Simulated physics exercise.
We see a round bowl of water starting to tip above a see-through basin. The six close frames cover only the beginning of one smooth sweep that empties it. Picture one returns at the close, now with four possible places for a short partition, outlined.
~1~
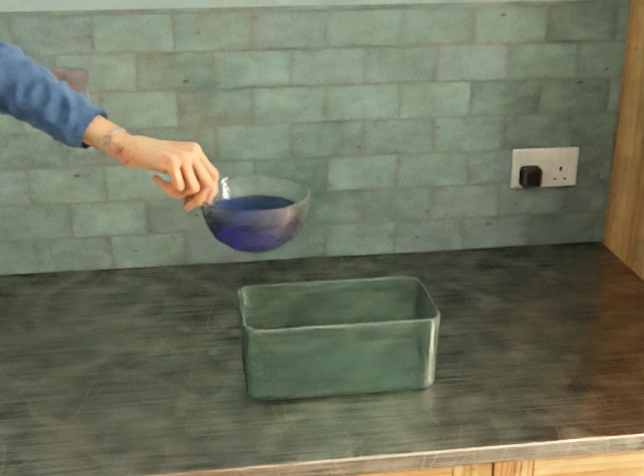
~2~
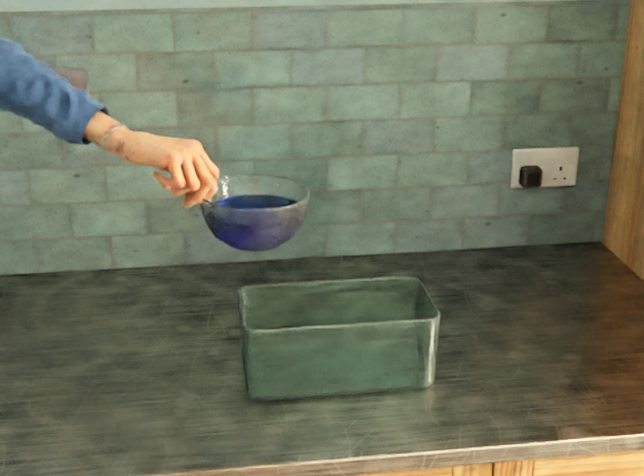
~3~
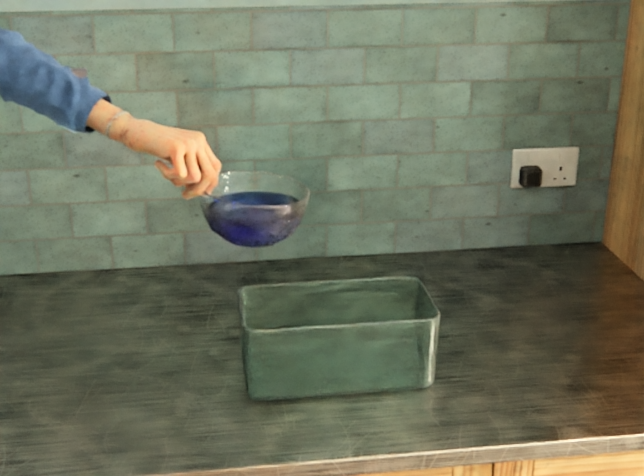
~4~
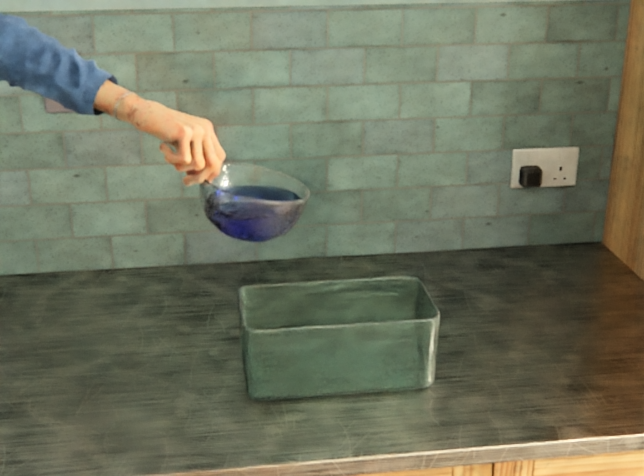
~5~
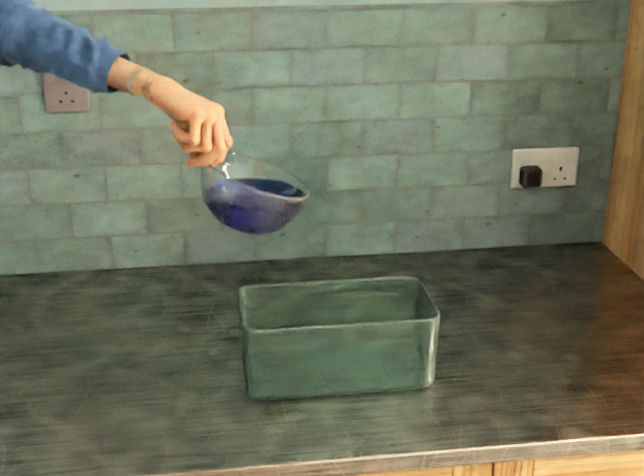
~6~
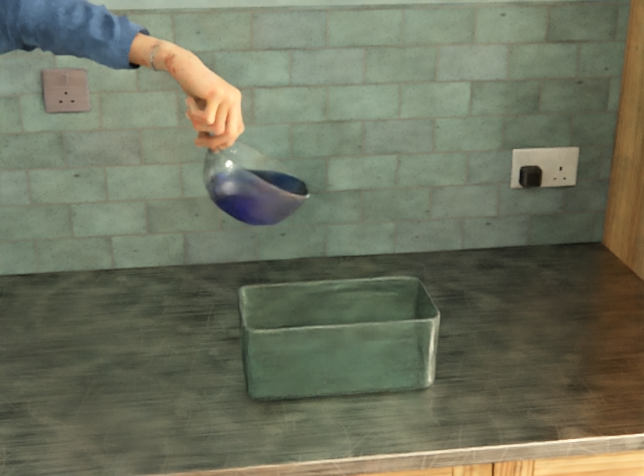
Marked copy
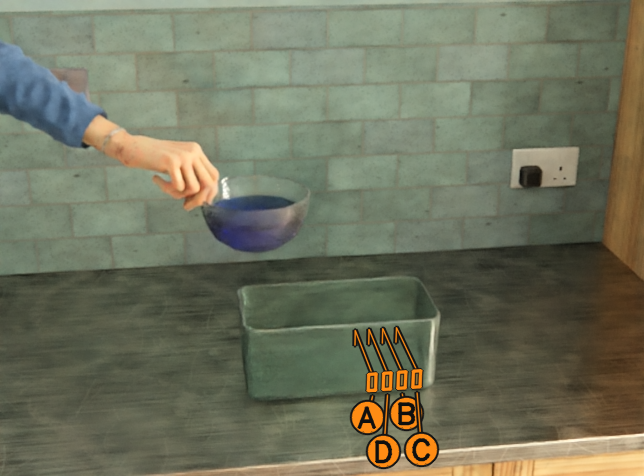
Hand in a blue sleeve holding a clear bowl of blue liquid above a rectangular basin, gradually tilting it to the right.
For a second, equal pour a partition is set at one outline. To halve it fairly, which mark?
Take D.
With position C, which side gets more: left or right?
More ends on the left.
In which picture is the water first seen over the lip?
Picture 6.
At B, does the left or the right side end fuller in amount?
The left one.
In orange, A at (372, 396); B at (402, 393); C at (417, 392); D at (387, 394).
For position A, about 32 % ends left of the wall and 66 % right of it.
For position B, about 73 % ends left of the wall and 24 % right of it; 3 % is lost outside.
For position C, about 85 % ends left of the wall and 13 % right of it.
For position D, about 48 % ends left of the wall and 50 % right of it.
